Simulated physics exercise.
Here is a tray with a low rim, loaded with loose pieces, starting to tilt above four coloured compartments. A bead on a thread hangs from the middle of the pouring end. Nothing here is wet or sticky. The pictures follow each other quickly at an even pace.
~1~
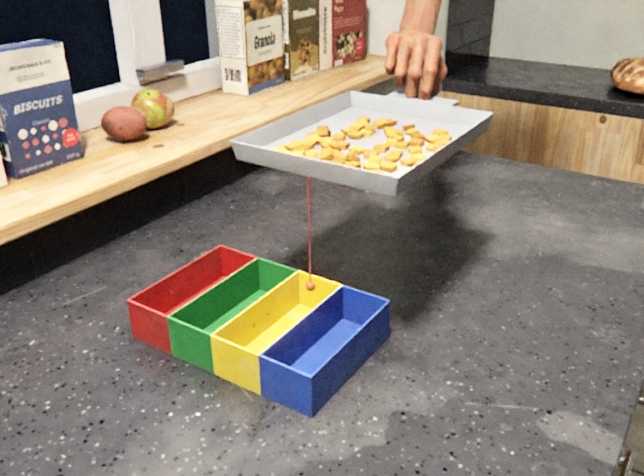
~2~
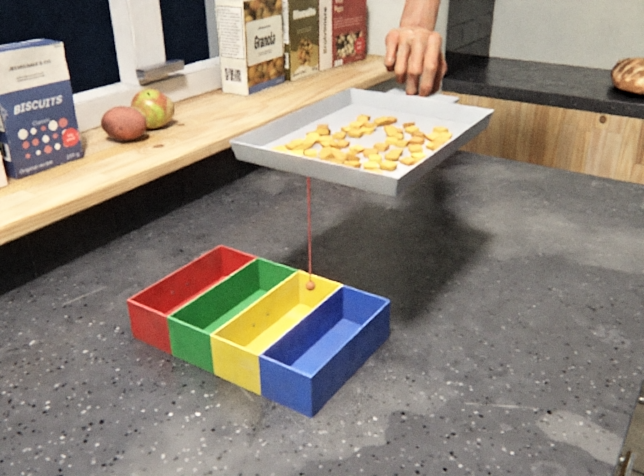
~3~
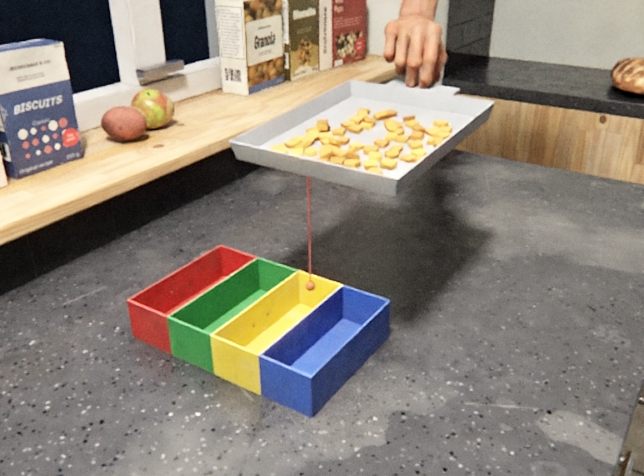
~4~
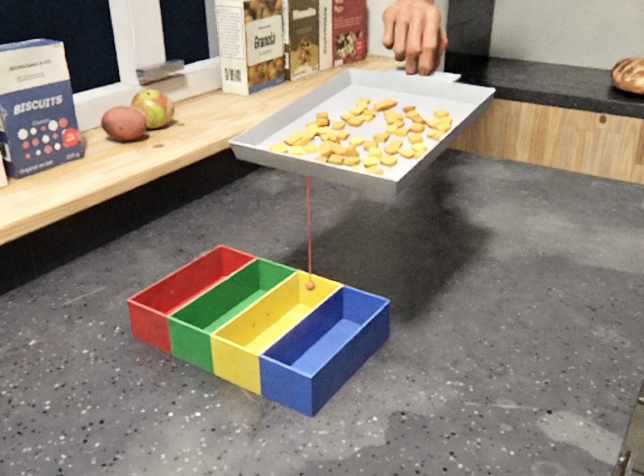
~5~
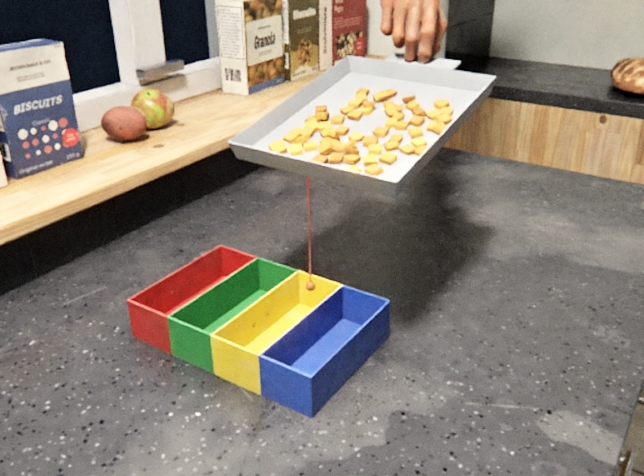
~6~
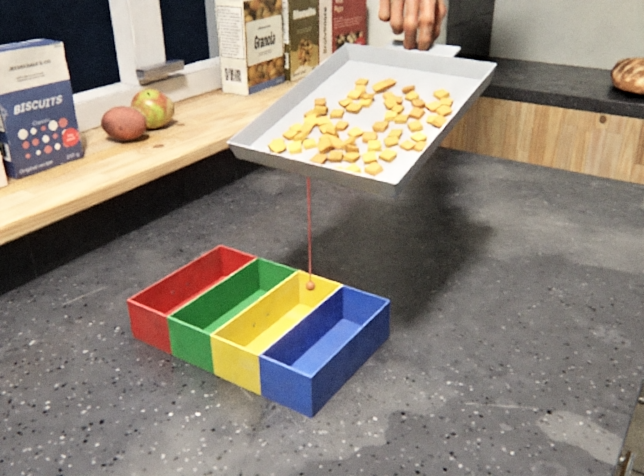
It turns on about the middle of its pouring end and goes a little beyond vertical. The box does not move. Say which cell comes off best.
The blue cell gets the most.
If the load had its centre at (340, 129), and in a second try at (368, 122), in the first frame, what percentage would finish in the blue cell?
First some 30, then 30 per cent.
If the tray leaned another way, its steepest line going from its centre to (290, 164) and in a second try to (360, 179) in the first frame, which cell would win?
In turn: The cell in green; the blue cell.
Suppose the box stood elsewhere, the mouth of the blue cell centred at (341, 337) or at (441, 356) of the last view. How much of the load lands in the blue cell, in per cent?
Roughly 30 per cent, and 0 per cent.
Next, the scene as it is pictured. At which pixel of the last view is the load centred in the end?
Roughly at (296, 372).
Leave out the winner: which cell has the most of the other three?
In second place: The yellow one.
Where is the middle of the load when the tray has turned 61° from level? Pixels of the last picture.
Around (328, 137).
Shortly afterwards, tray tipped steeply; the whole lot on the tray.
Next, tray tipped past a quarter turn; near two thirds on the tray; a little in the blue cell; only a few in the yellow cell; near a quarter falling or outside the box.
Some moments later, tray tipped past a quarter turn; near half in the blue cell; near a quarter in the yellow cell; a little in the green cell; a little falling or outside the box.
In the end, tray tipped past a quarter turn; near half in the blue cell; near a quarter in the yellow cell; a little in the green cell; none at all in the red cell; a little outside the box.
